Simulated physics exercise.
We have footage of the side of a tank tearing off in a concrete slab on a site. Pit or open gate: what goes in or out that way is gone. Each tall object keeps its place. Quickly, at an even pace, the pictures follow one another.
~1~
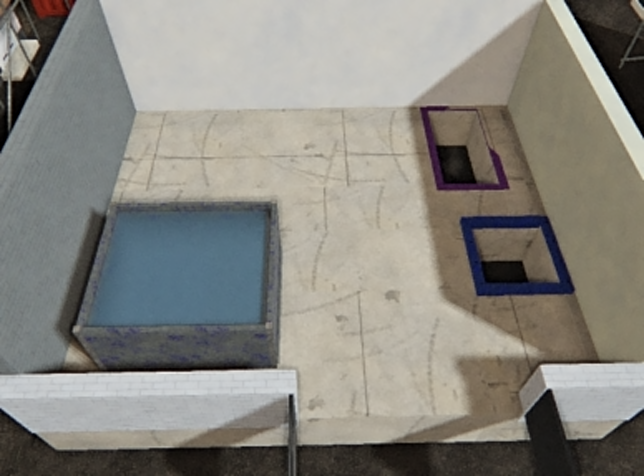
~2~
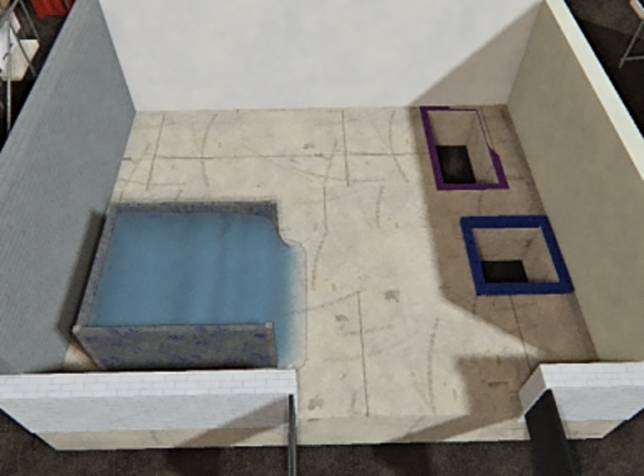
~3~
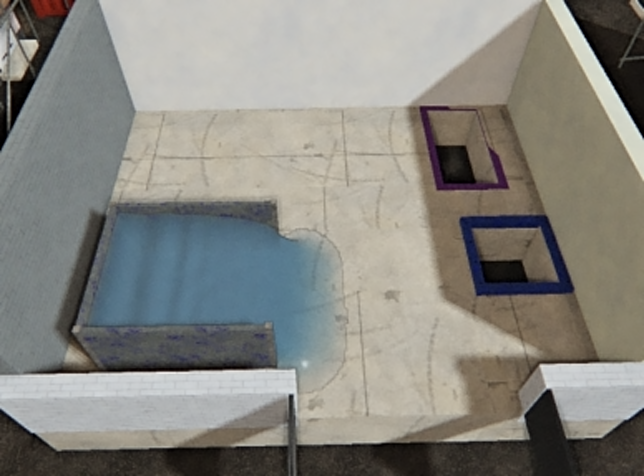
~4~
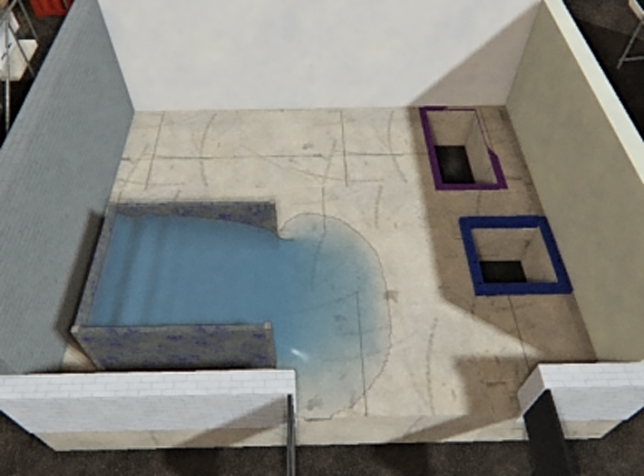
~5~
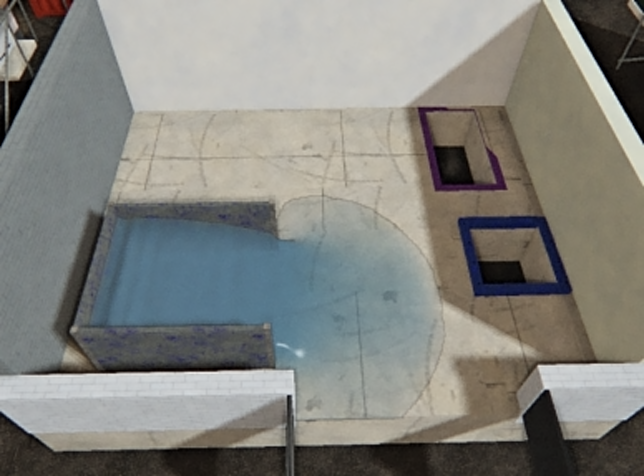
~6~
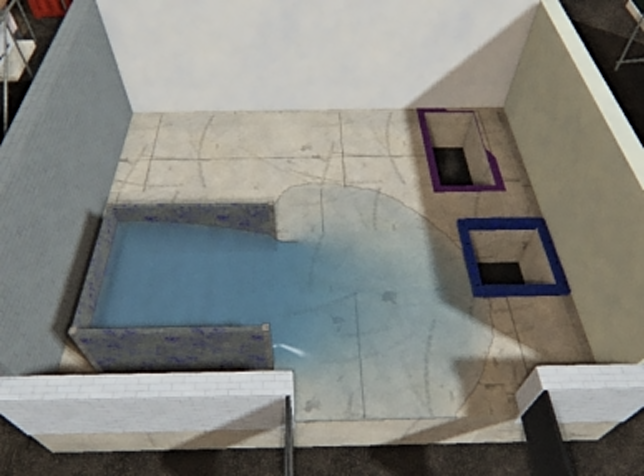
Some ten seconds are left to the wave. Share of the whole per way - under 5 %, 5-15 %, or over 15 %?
My prediction: The gate lands in the top band - past fifteen per cent; the purple pit lands in the top band - past fifteen per cent; the blue pit lands in the top band - past fifteen per cent.
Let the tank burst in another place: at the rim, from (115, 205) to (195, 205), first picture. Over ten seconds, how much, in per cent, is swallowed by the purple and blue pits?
In percent: Purple 40, blue 0.
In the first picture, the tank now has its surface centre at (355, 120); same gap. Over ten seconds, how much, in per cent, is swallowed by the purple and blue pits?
Purple 90 %, blue 4 %.
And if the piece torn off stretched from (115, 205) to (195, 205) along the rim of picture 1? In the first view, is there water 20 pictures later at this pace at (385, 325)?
Untouched.
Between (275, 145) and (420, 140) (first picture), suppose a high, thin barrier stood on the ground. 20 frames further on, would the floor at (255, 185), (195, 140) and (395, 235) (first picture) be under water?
Spared; spared; swamped.
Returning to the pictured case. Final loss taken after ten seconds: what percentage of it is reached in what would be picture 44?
Close to 85 per cent, I'd say.
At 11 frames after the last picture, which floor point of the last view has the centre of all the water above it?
Close to pixel (344, 297).
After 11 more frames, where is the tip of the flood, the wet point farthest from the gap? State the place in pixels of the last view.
Front's tip: Near (496, 114).
A moment on, water covers 50 % of the floor; the gate 4 %, the purple pit 1 %, the blue pit 4 %.
Next, water covers 55 % of the floor; the gate 10 %, the purple pit 4 %, the blue pit 11 %.
Then, water covers 55 % of the floor; the gate 17 %, the purple pit 10 %, the blue pit 19 %.
Later, water covers 55 % of the floor; the gate 27 %, the purple pit 17 %, the blue pit 21 %.
In the end, water covers 75 % of the floor; the gate 34 %, the purple pit 20 %, the blue pit 21 %.
